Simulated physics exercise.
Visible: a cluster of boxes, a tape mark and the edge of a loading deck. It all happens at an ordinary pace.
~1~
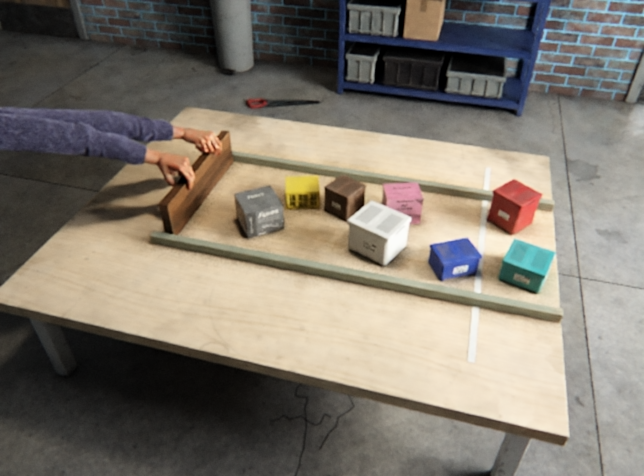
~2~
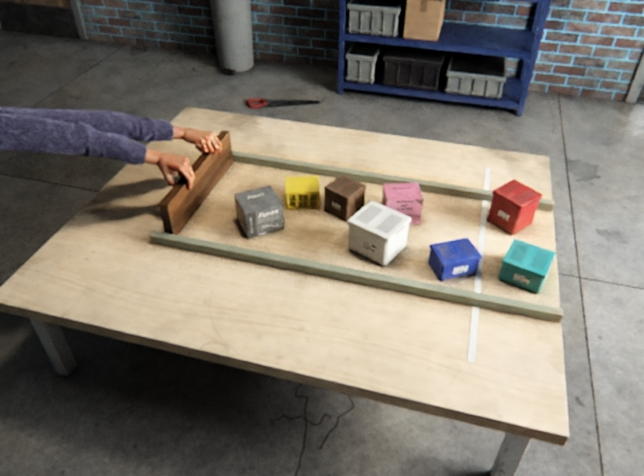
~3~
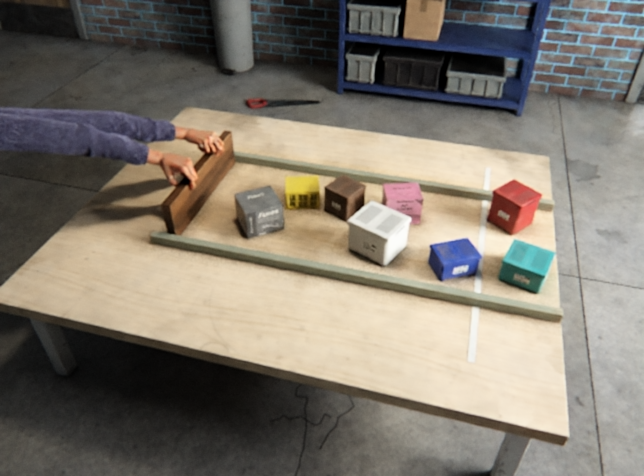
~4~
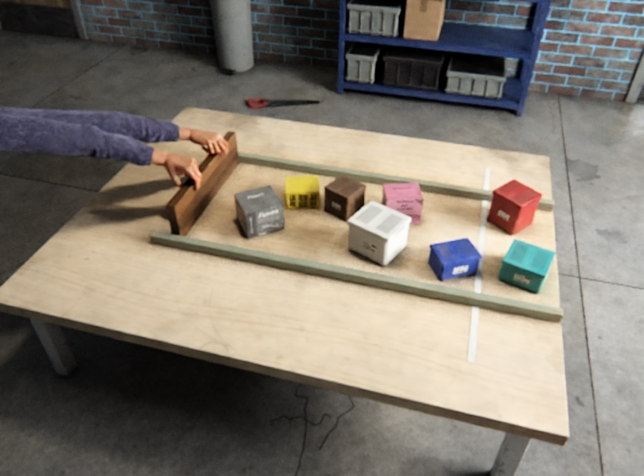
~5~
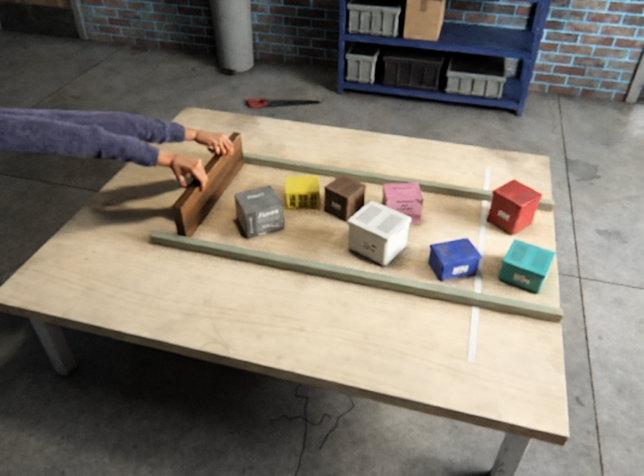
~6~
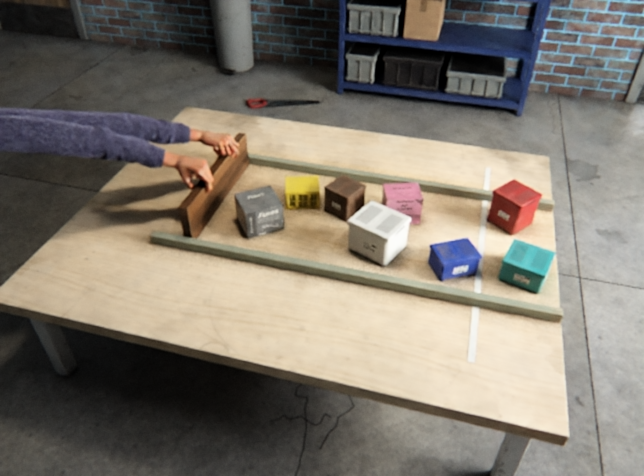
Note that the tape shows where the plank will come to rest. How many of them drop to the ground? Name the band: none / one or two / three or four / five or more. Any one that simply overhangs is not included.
The push is going to send three or four over the edge.
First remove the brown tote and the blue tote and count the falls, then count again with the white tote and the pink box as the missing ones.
Fallen: 1 in the first try, 1 in the other.
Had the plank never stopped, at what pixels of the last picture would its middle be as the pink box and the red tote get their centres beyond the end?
The middle is at (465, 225) when it's the pink box, and at (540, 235) when it's the red tote.
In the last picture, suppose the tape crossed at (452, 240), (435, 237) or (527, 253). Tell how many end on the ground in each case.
The counts would be 2, 1 and 5.
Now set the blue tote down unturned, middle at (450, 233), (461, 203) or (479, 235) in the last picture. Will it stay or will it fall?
Taking the starts in order, it falls away, then keeps its place, then falls away.
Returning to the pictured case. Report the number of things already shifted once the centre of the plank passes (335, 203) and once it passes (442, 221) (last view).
In order, the tallies are 5 and 8.
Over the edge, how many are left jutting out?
The number overhanging is 1.
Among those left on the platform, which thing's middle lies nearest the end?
The white tote winds up nearest.
Early on, none off yet; turquoise tote at rest near (526, 266); red tote at rest near (513, 208); blue tote at rest near (454, 259).
Finally, the number that fall off is three or four; lost, pink box, blue tote and turquoise tote.
